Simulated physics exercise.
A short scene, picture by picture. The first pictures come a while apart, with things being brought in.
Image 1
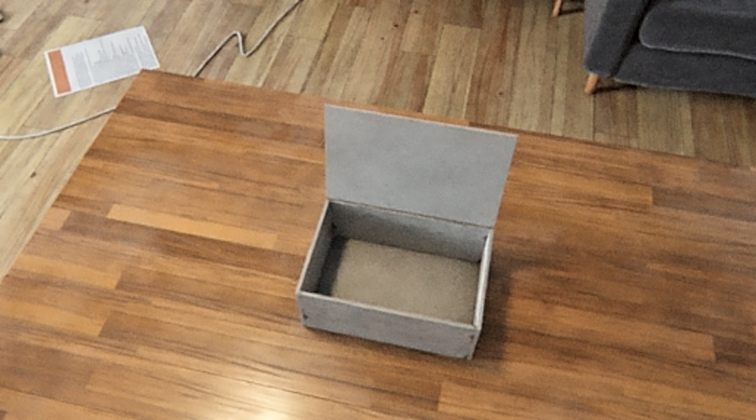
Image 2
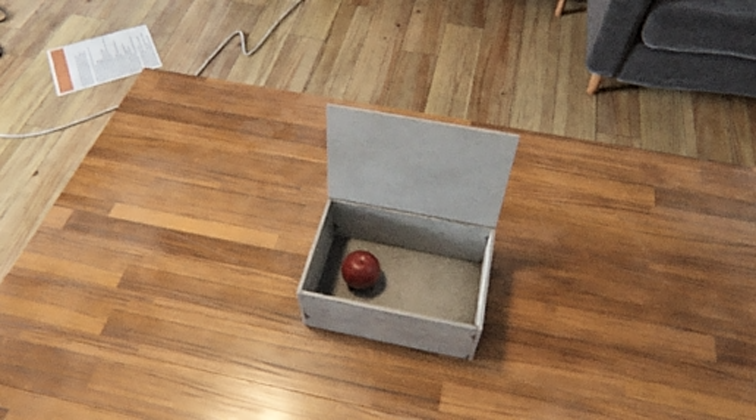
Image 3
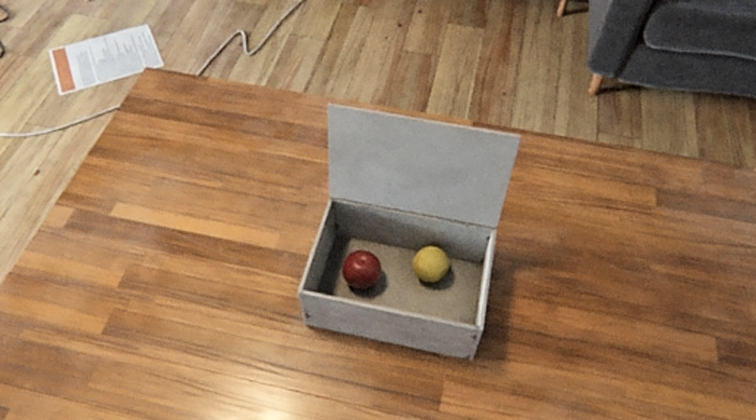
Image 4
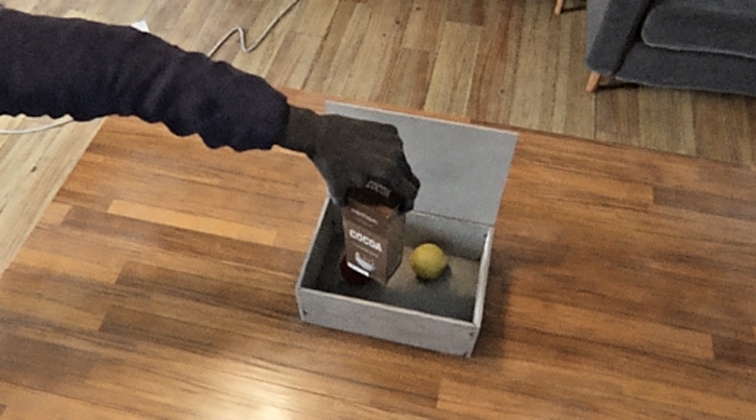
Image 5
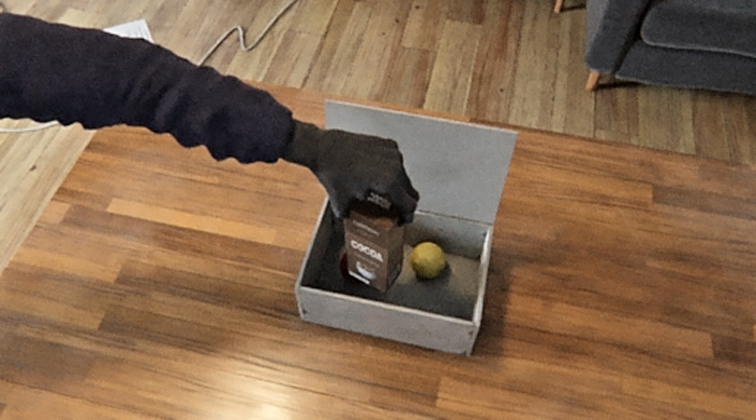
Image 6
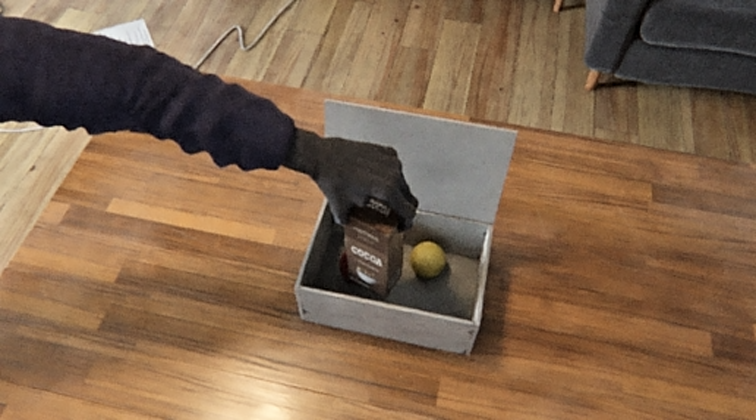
A red apple and then a yellow lemon appeared in an open grey box on a wooden table, and a dark-gloved hand lowered a brown cocoa carton into the left side, still gripping it.
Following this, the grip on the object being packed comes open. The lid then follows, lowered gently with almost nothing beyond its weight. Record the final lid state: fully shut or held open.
Final lid state: Fully shut.
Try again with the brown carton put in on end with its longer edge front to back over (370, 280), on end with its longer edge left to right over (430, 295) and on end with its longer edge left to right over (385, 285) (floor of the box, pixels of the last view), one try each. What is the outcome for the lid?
So, first it goes down fine, then it won't go down, and finally it goes down fine.
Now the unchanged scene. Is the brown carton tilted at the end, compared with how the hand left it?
Result: The brown carton leans over.
Then, 0.50 s on from there, brown carton on its side near (415, 277); red apple shifted about its own width.
Then, 1.30 s on from there, lid 79° above the rim; brown carton on its side near (418, 284); yellow lemon shifted about its own width; red apple shifted a little.
Then, 1.90 s on from there, lid 26° above the rim; brown carton on its side near (418, 284); yellow lemon shifted about its own width; red apple shifted a little.
In the end, lid shut; toppled in the box, brown carton; moved from the start, yellow lemon; red apple unmoved. At the end, from the last picture's camera, brown carton near (418, 284).
